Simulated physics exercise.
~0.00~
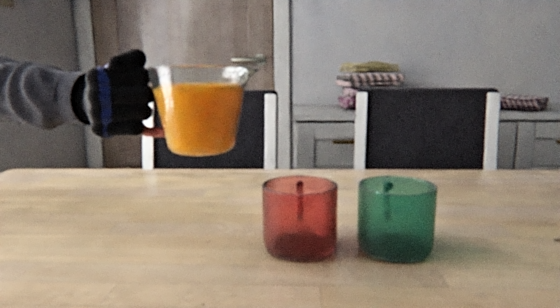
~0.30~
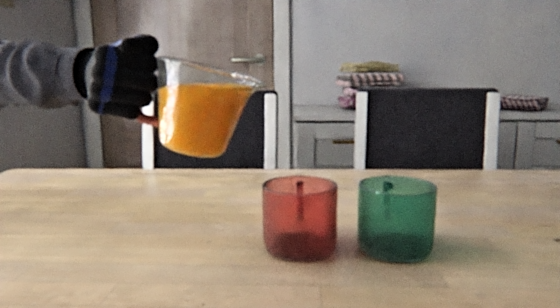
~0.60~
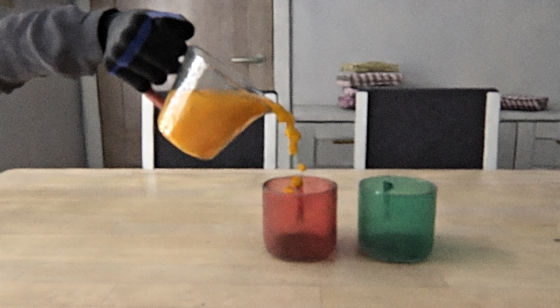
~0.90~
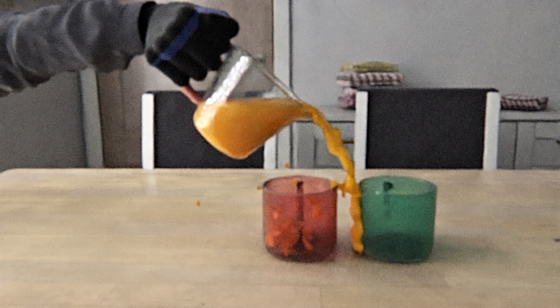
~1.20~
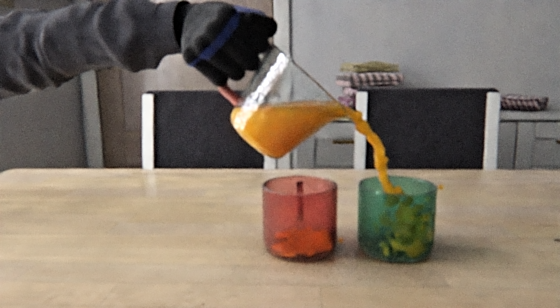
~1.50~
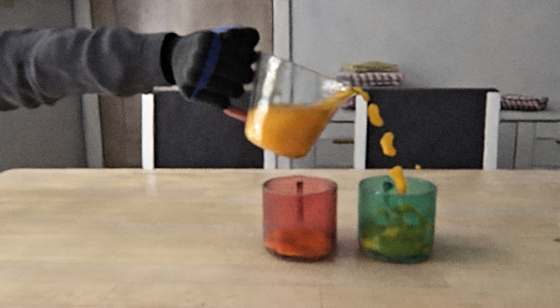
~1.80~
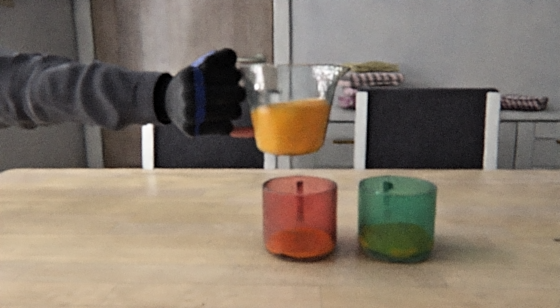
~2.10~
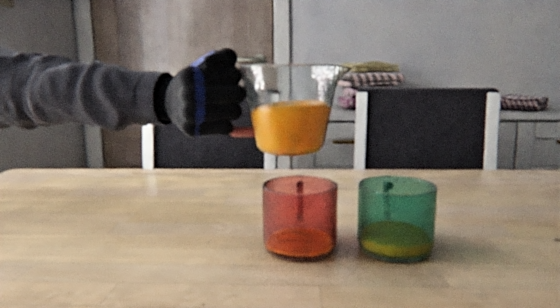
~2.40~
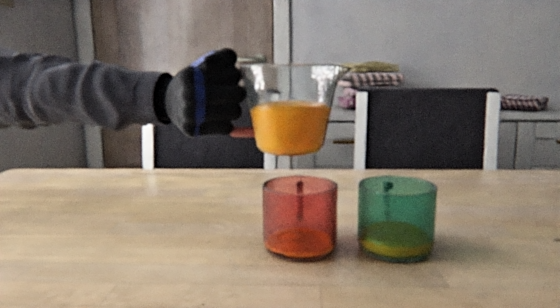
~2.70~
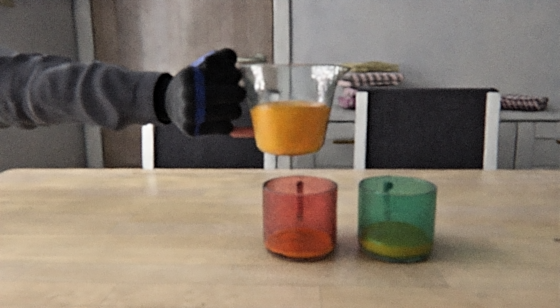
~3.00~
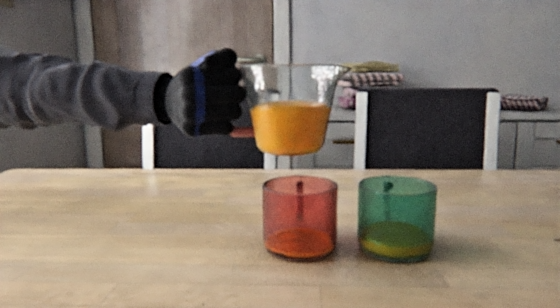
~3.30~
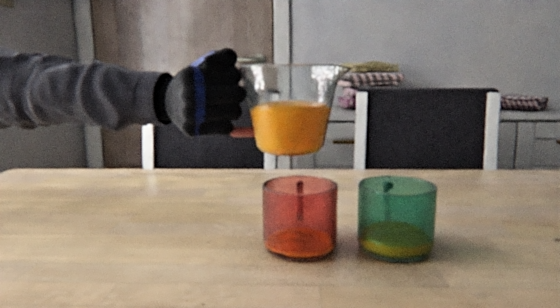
A gloved hand in a grey sleeve holds a clear, flared jug of orange juice above a pale wooden table, seen from the front. Below it stand a red mug and, to its right, a green one, with dark chairs, a grey cabinet and folded cloths behind. The hand tips the jug rightwards and juice streams into the red mug. Still pouring, it moves right, the stream passing between the mugs before falling into the green one. The jug then turns level and stays still, partly full, above shallow juice in both mugs.
